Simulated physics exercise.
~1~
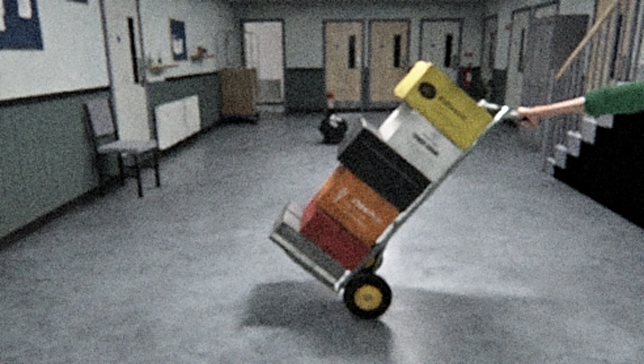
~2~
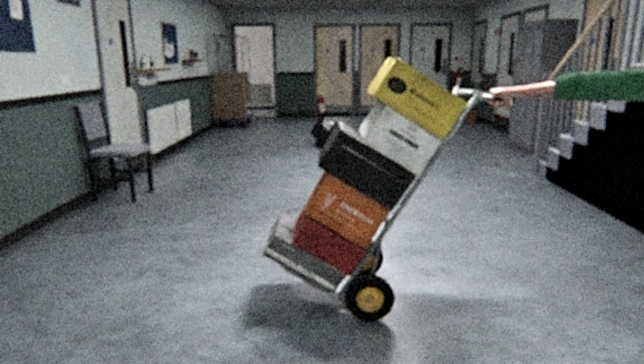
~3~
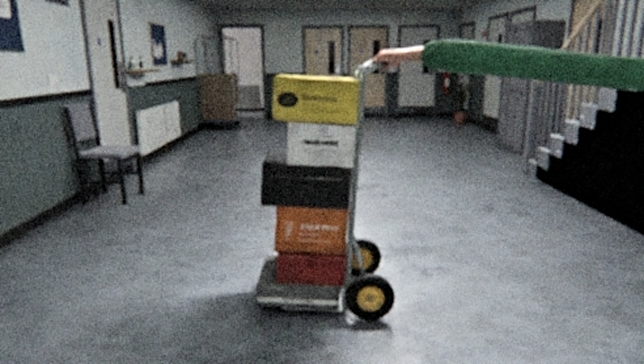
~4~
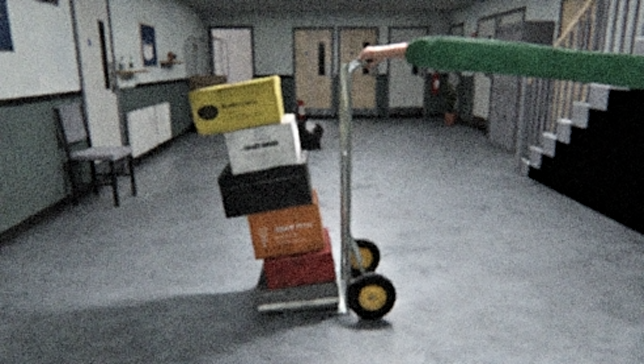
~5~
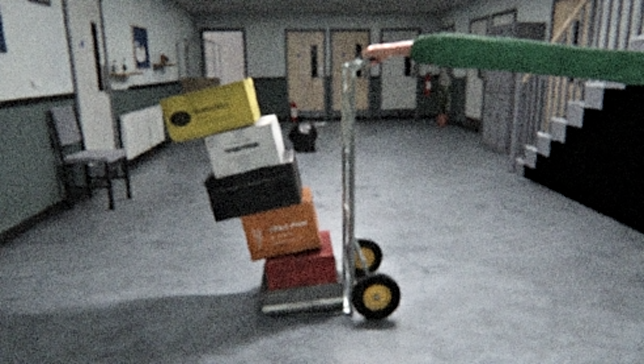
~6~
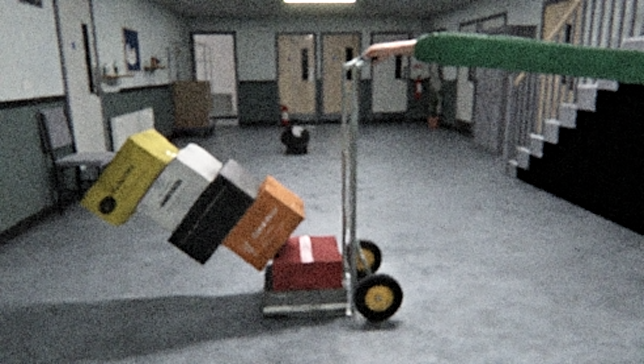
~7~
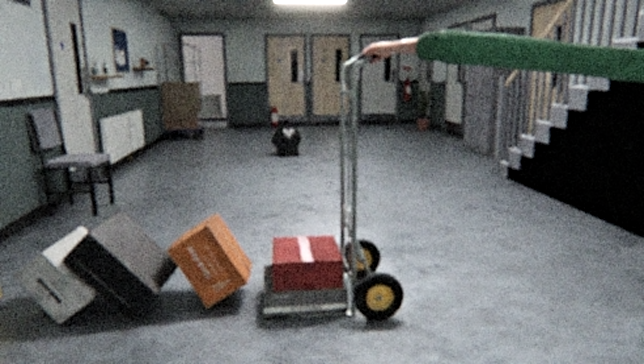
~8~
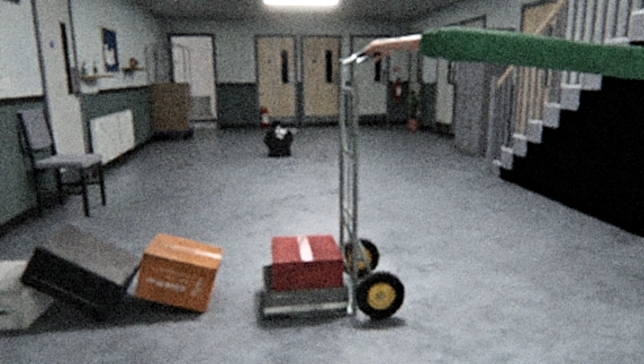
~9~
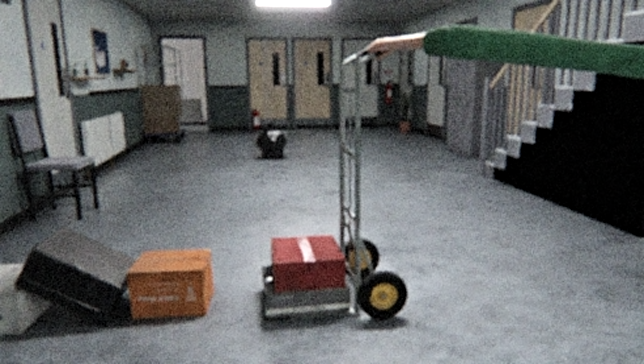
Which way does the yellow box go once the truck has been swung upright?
The yellow box moves to the left, tipping off the top of the stack and falling toward the floor on that side.
